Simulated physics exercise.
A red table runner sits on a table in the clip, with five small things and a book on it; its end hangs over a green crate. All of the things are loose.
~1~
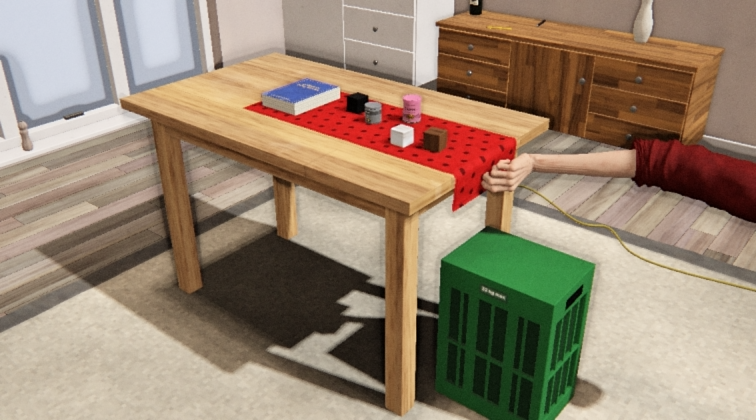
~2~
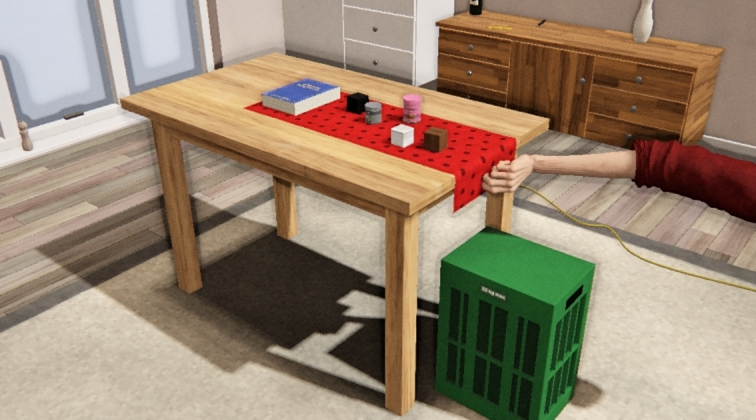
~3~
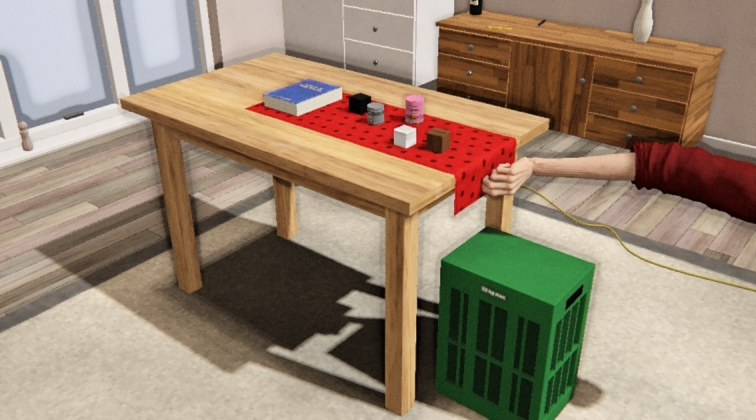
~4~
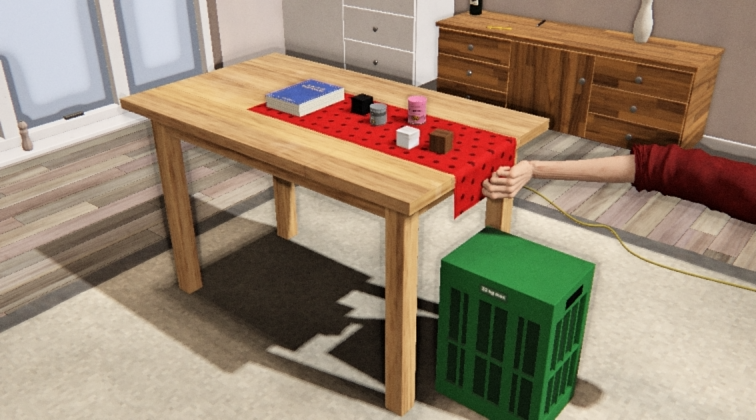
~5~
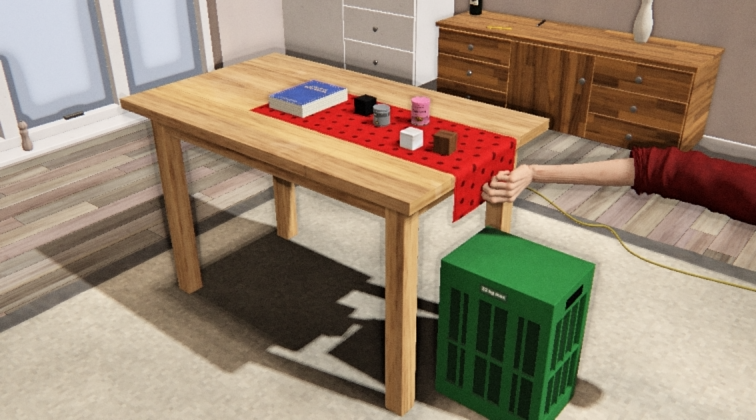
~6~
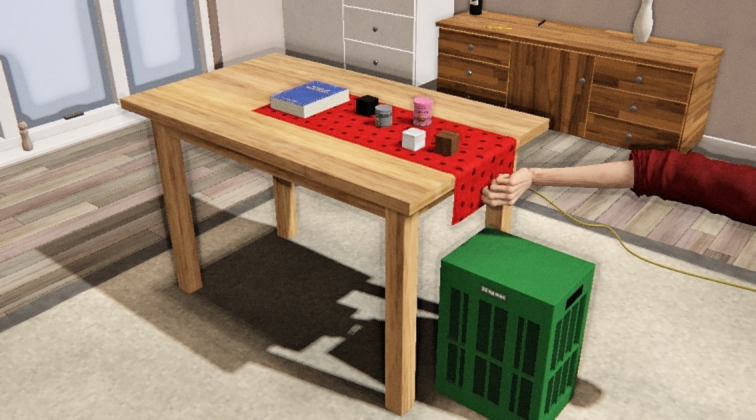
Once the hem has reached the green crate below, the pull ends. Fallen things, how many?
One.
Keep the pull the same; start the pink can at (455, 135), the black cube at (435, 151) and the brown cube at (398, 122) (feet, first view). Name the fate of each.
The pink can would end up off, the black cube would end up off, the brown cube would stay in place.
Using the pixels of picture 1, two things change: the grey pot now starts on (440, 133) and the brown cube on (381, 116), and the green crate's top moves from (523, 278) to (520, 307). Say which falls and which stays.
So the grey pot leaves, and the brown cube stays there.
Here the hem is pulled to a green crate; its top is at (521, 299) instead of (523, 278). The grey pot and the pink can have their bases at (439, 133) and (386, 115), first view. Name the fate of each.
Grey pot: Off. Pink can: Still up.
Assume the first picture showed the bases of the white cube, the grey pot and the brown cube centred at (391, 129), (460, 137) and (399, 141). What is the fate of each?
Of the three, the white cube stays aloft, the grey pot ends off the top and the brown cube stays aloft.
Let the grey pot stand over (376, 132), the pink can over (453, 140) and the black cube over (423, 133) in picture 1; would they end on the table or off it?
Grey pot - stays aboard. Pink can - leaves the top. Black cube - stays aboard.
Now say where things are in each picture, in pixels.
The first picture shows hem (453, 212); brown cube (436, 131); white cube (402, 128); pink can (412, 97); grey pot (373, 105); black cube (358, 95); top of the crate (523, 278).
The second picture shows hem (453, 213); brown cube (436, 131).
The third picture shows hem (454, 216); white cube (405, 129).
The fourth picture shows hem (454, 219); pink can (417, 99); top of the crate (523, 278).
The fifth picture shows hem (452, 223); grey pot (382, 107).
The sixth picture shows hem (451, 225); brown cube (448, 134); white cube (414, 132); pink can (423, 100); grey pot (383, 107); black cube (367, 98).
Soon after, hem near (484, 229); all still up.
After that, hem on the crate; brown cube gone.
In the end, hem on the crate; brown cube gone. It carries off one.
